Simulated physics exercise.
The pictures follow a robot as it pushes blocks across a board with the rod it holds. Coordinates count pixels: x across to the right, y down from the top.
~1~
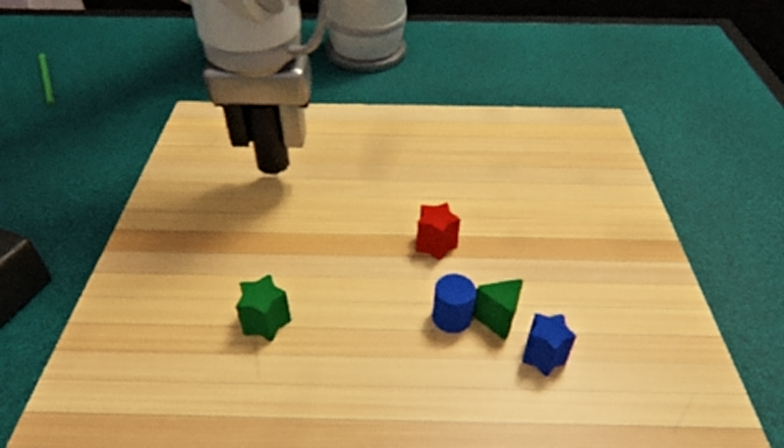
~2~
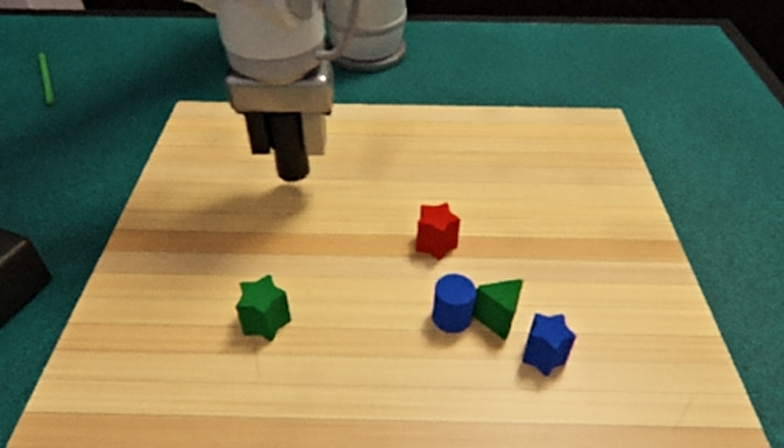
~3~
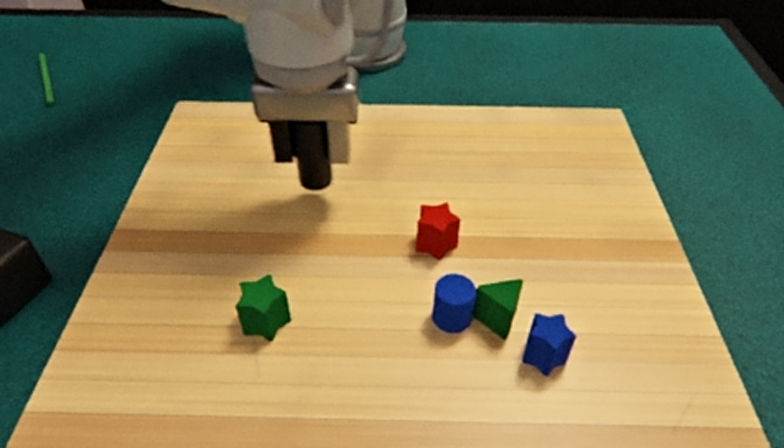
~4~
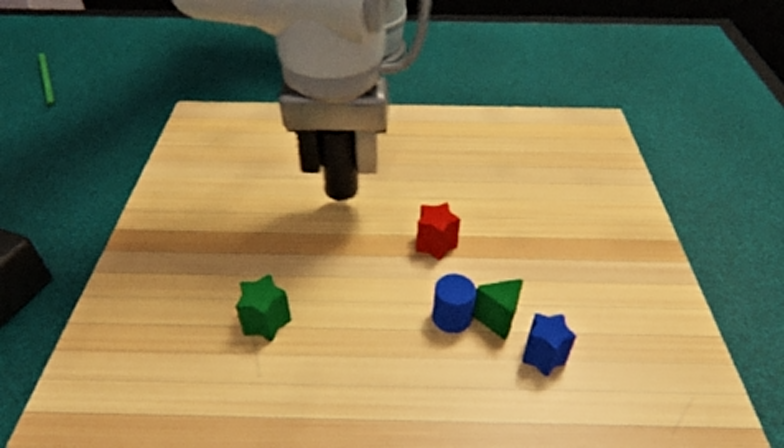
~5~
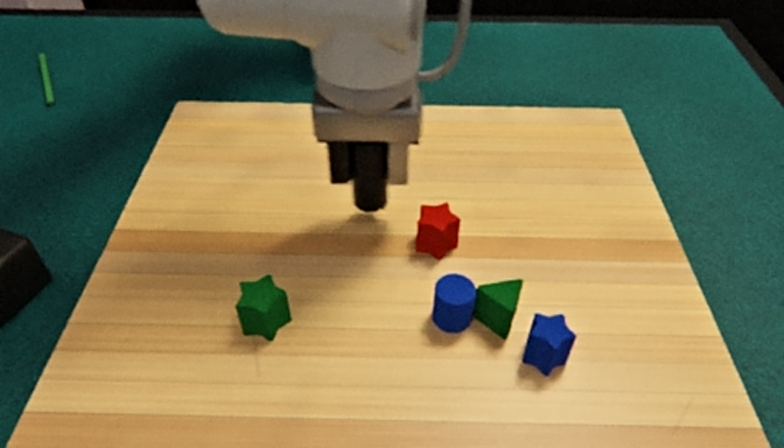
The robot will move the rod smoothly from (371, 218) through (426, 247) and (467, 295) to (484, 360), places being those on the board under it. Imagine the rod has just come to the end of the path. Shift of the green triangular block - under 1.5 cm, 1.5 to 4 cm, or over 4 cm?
Range: 1.5 to 4 cm.
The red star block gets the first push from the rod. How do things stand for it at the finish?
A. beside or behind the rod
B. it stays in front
Choice A: Beside or behind the rod.
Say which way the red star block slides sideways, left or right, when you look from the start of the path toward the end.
The shift is to the left of that direction.
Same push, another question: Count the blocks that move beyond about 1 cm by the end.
The way I see it, the answer is three or more.
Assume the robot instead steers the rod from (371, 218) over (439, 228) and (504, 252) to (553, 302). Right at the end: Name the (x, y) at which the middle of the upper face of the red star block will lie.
When the path ends, it will be at (479, 235).
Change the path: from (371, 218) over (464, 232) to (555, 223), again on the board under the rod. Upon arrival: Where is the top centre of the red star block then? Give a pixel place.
For the centre of its top, I'd go with (469, 227).
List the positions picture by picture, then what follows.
The first picture shows rod's lower end (274, 165); red star block (438, 215); blue circular block (456, 288); green triangular block (504, 291); blue star block (553, 328).
The second picture shows rod (294, 172); blocks still.
The third picture shows rod (316, 181); blocks still.
The fourth picture shows rod (342, 190); blocks still.
The fifth picture shows rod (370, 201); red star block (438, 215); blue circular block (456, 288); green triangular block (504, 291); blue star block (553, 328).
On the path given first. One third of the way, rod (428, 230); red star block (463, 226).
Two thirds of the way, rod (470, 279); red star block (496, 243), turned 45° anticlockwise; blue circular block (455, 295).
At the end, rod (487, 343); red star block (496, 243), turned 45° anticlockwise; blue circular block (445, 336); green triangular block (524, 314), turned 85° anticlockwise; blue star block (561, 328), turned 25° clockwise.
